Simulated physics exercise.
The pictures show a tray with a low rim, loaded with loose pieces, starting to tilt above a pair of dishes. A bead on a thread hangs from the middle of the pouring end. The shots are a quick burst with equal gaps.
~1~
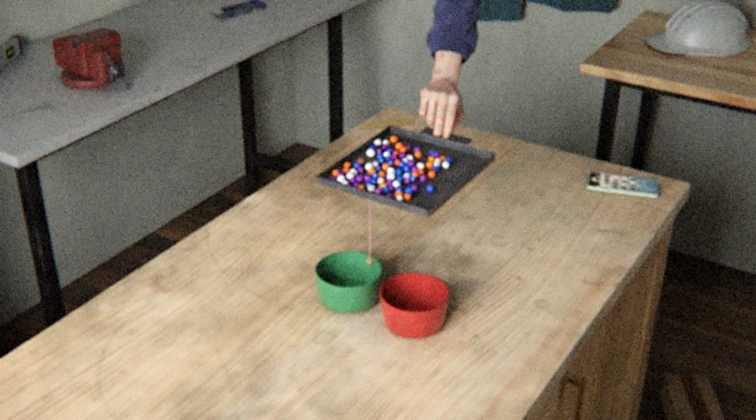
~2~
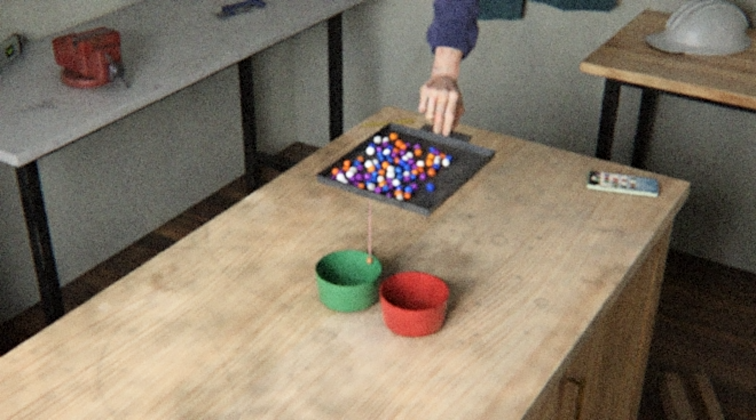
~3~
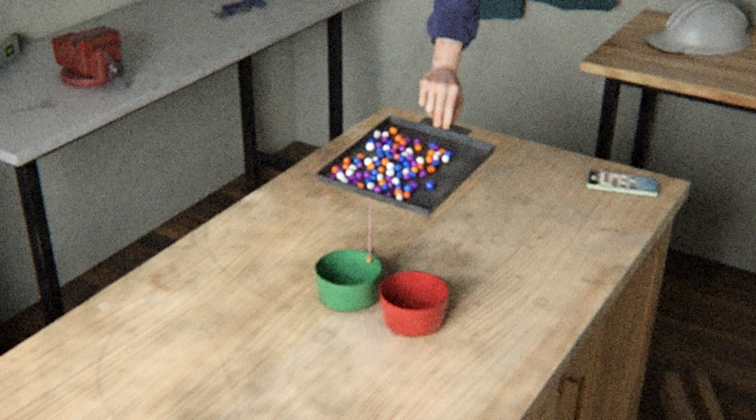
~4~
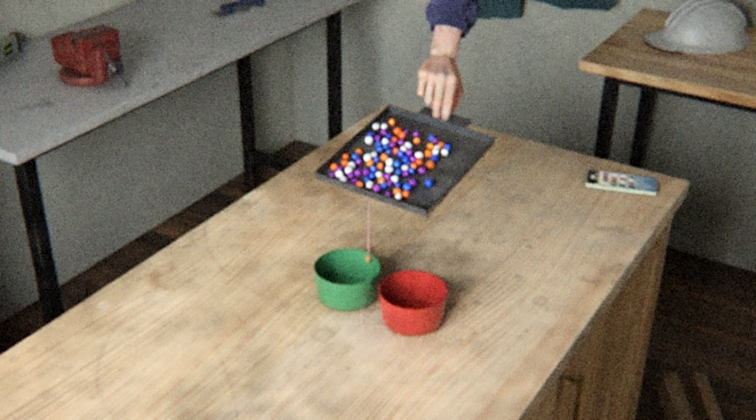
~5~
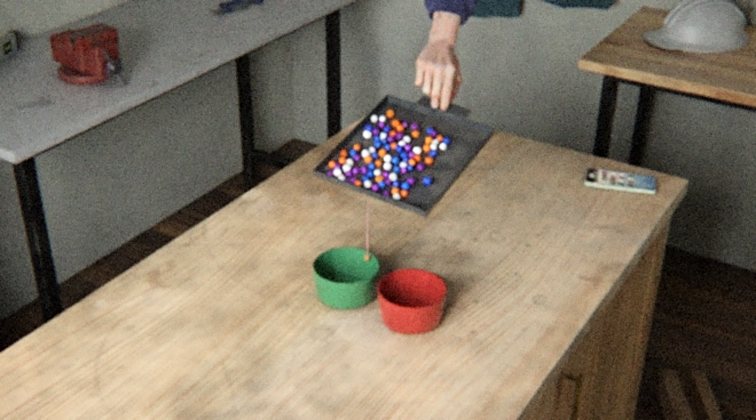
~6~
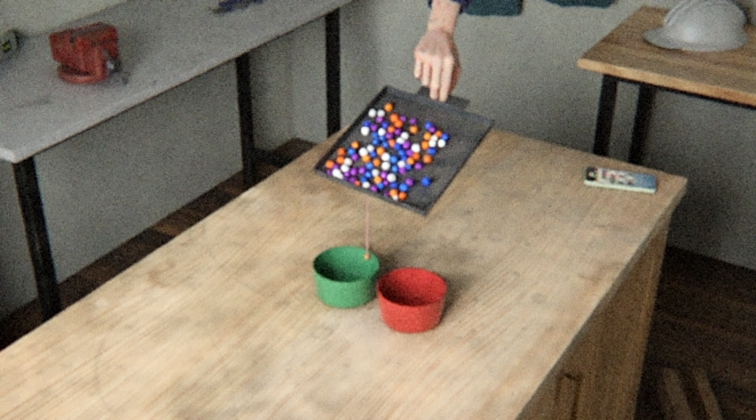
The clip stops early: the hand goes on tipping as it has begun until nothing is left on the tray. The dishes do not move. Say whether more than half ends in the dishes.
The two hold over half of the load.
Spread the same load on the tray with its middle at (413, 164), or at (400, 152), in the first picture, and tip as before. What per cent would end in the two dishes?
First some 60, then 60 per cent.
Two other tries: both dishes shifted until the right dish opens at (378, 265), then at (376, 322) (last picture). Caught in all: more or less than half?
In turn: Below a half; less than half.
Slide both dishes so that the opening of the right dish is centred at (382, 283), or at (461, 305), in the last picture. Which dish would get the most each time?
At the first place the right one, at the second the left-hand dish.
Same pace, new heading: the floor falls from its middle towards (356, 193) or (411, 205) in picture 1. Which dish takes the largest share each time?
In turn: The left-hand dish; the dish on the right.
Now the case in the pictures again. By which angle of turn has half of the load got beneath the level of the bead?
Roughly 105°.
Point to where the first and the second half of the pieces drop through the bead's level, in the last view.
At about (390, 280), then at (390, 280).
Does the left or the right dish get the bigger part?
That is the dish on the right.
Shortly afterwards, tray tipped steeply; all but a few on the tray; only a few in the air.
Next, tray tipped past a quarter turn; near a quarter on the tray; near a third in the right dish; only a few in the left dish; a little outside both; near a third in the air.
Some moments later, tray tipped past a quarter turn; near two thirds in the right dish; a little in the left dish; near a quarter outside both.
In the end, tray tipped past a quarter turn; near two thirds in the right dish; a little in the left dish; near a quarter outside both.
